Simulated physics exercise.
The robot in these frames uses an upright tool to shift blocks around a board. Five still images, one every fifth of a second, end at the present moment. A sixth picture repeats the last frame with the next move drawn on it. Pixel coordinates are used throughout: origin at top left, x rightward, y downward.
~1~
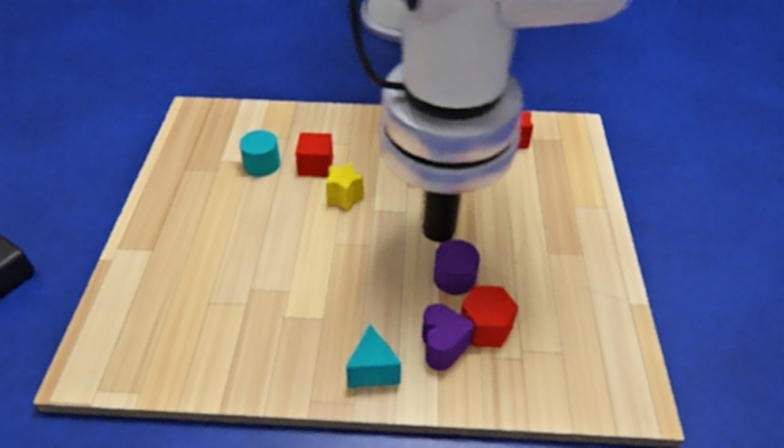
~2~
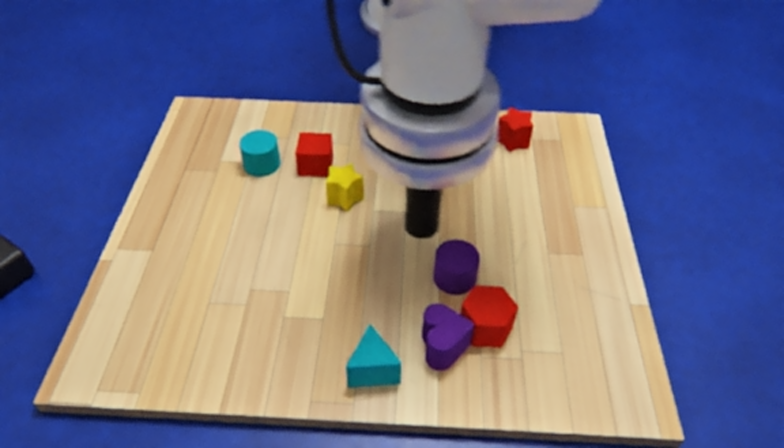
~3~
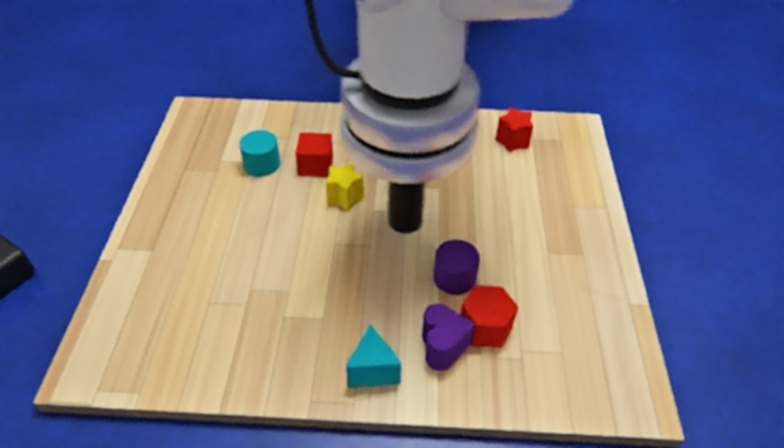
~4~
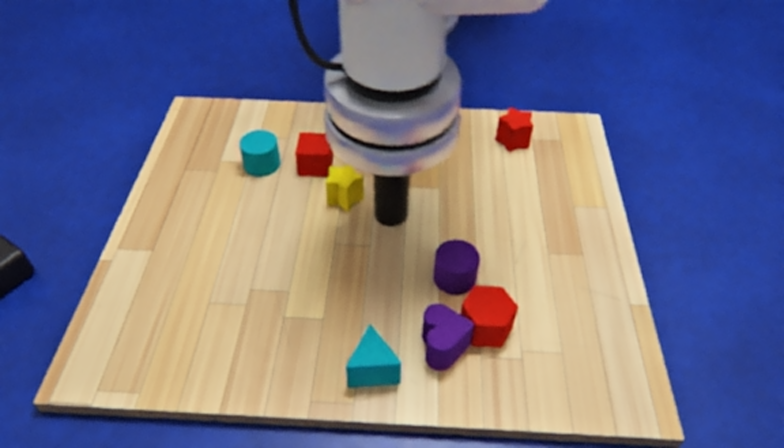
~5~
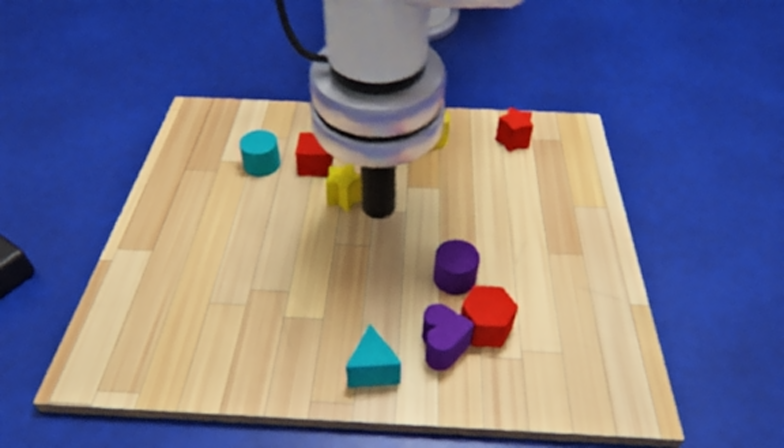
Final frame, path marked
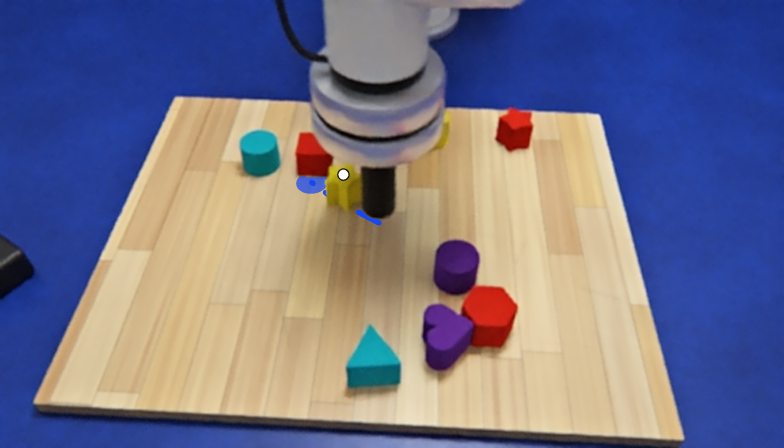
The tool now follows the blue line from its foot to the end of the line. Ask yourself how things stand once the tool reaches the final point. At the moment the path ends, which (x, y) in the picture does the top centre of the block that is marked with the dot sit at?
It will likely be found at (296, 142).
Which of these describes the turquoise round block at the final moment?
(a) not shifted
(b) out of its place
a.
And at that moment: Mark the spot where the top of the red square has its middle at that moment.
It should be at about (297, 121).
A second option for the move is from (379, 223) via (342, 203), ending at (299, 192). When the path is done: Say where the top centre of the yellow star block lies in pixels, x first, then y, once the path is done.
It should be at (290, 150) by then.
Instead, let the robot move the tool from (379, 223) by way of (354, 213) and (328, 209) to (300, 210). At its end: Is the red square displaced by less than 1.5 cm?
Yes, that is what happens.
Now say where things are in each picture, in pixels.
In the first picture, tool's lower end at (439, 230); turquoise round block at (258, 141); red square at (314, 143); yellow star block at (343, 175).
In the second picture, tool at (422, 226); blocks still.
In the third picture, tool at (405, 221); blocks still.
In the fourth picture, tool at (391, 215); blocks still.
In the fifth picture, tool at (379, 207); turquoise round block at (258, 141); red square at (314, 143); yellow star block at (343, 175).
Drawn move, from (379, 223) via (355, 210) and (332, 197), ending at (312, 183); the dot is on the yellow star block.
On the path given first. Halfway along, tool at (341, 188); yellow star block at (324, 164).
At the end, tool at (310, 167); turquoise round block still; red square at (297, 121); yellow star block at (296, 142), turned 20° clockwise.
